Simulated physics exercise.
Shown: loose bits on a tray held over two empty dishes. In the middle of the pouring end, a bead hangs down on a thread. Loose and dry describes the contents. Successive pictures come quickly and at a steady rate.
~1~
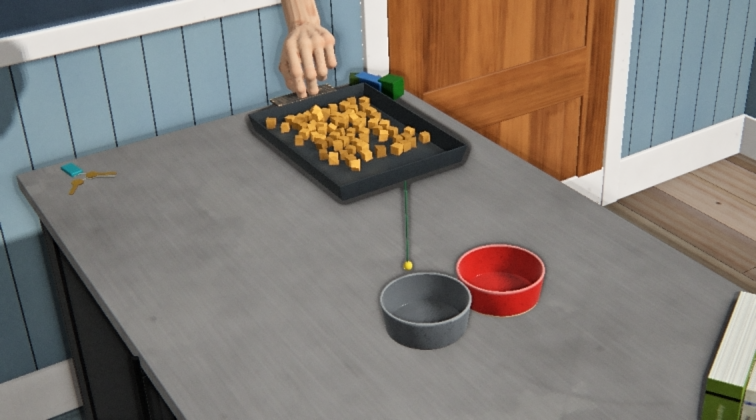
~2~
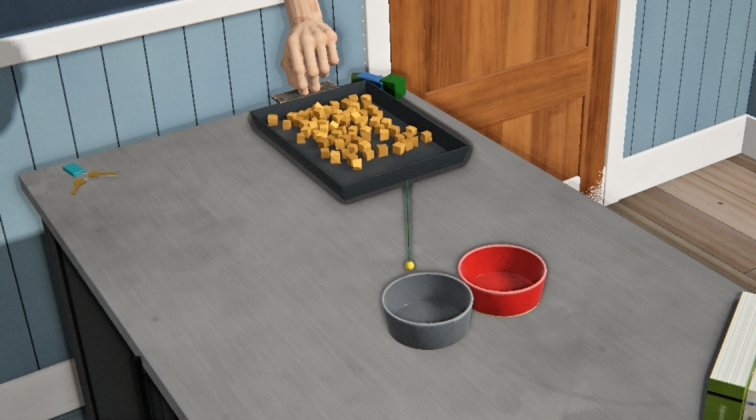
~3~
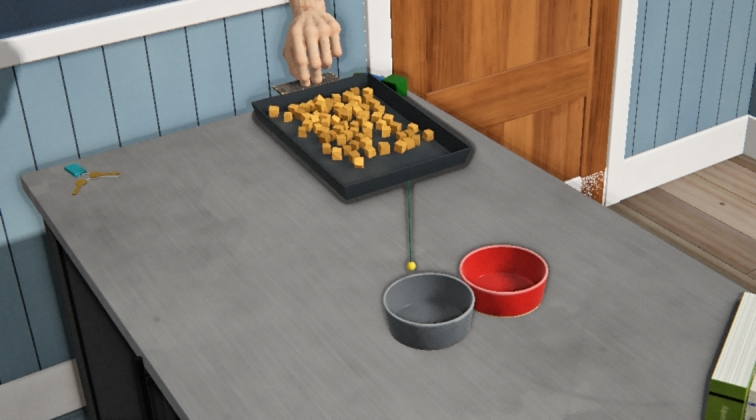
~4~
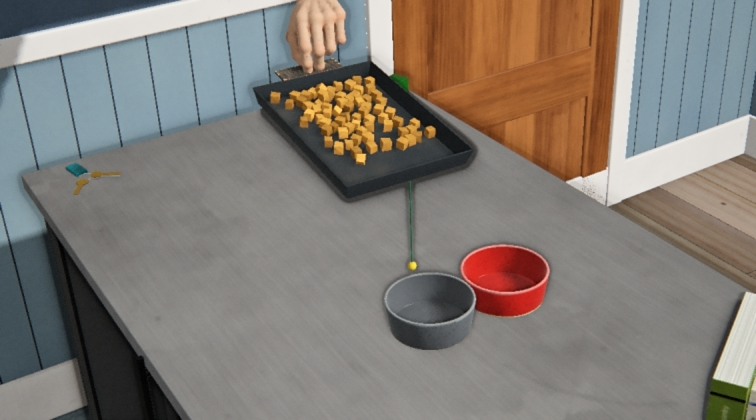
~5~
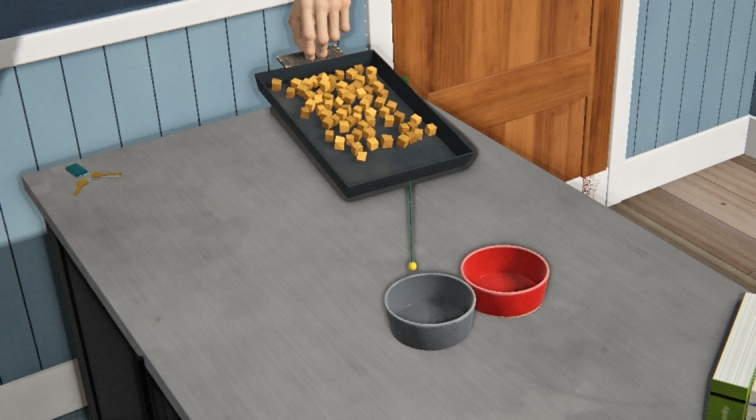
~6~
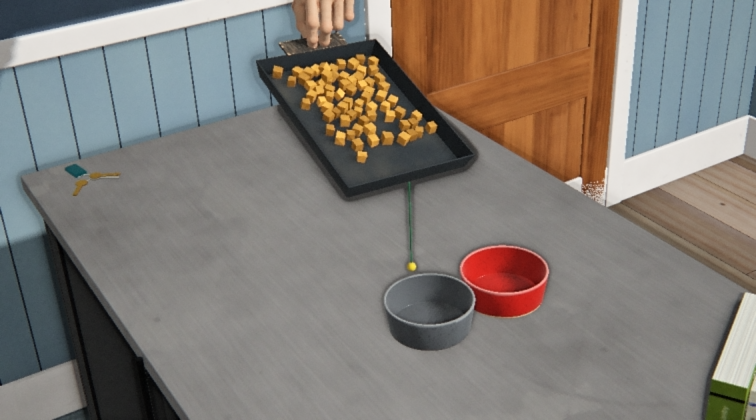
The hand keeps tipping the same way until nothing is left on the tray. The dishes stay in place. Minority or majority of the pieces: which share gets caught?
Majority.
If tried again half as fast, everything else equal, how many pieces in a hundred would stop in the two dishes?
Roughly 80 %.
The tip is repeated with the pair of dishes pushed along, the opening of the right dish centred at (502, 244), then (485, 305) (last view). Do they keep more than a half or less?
First try: Lower than half; second try: Lower than half.
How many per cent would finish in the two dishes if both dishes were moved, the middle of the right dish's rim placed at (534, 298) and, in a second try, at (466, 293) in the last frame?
I'd say about 10 percent, followed by about 60 percent.
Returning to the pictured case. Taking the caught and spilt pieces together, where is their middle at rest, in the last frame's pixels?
The centre settles at about (482, 305).
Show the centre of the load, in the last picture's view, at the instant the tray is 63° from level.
The load is centred near (425, 152).
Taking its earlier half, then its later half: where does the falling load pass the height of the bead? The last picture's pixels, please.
The opening part goes through (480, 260); what follows goes through (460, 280).
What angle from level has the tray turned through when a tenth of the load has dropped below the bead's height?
About 105° of tilt.
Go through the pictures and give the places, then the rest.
The first frame shows corners of the pouring end at (342, 183) and (461, 145), level; middle of the load at (332, 129), croutons; left dish at (452, 331); right dish at (527, 300); bead on its thread at (408, 266).
The second frame shows corners of the pouring end at (344, 183) and (463, 145), level; middle of the load at (333, 127).
The third frame shows corners of the pouring end at (346, 183) and (465, 147), tipped barely, lowest at the right corner; middle of the load at (335, 121).
The fourth frame shows corners of the pouring end at (349, 183) and (467, 148), tipped a little, lowest at the right corner; middle of the load at (337, 112).
The fifth frame shows corners of the pouring end at (350, 183) and (468, 151), tipped clearly, lowest at the right corner; middle of the load at (338, 103).
The sixth frame shows corners of the pouring end at (351, 183) and (469, 153), tipped clearly, lowest at the right corner; middle of the load at (339, 95); left dish at (455, 332); right dish at (531, 301).
Soon, tray tipped steeply; nearly all on the tray; a stray few in the air.
A while on, tray tipped right over; most on the tray; a small part in the left dish; a stray few in the right dish; a stray few outside both; a small part in the air.
Towards the end, tray tipped past a quarter turn; about a third in the left dish; about half in the right dish; a small part outside both; a stray few in the air.
Finally, tray tipped past a quarter turn; about a third in the left dish; about half in the right dish; a small part outside both.
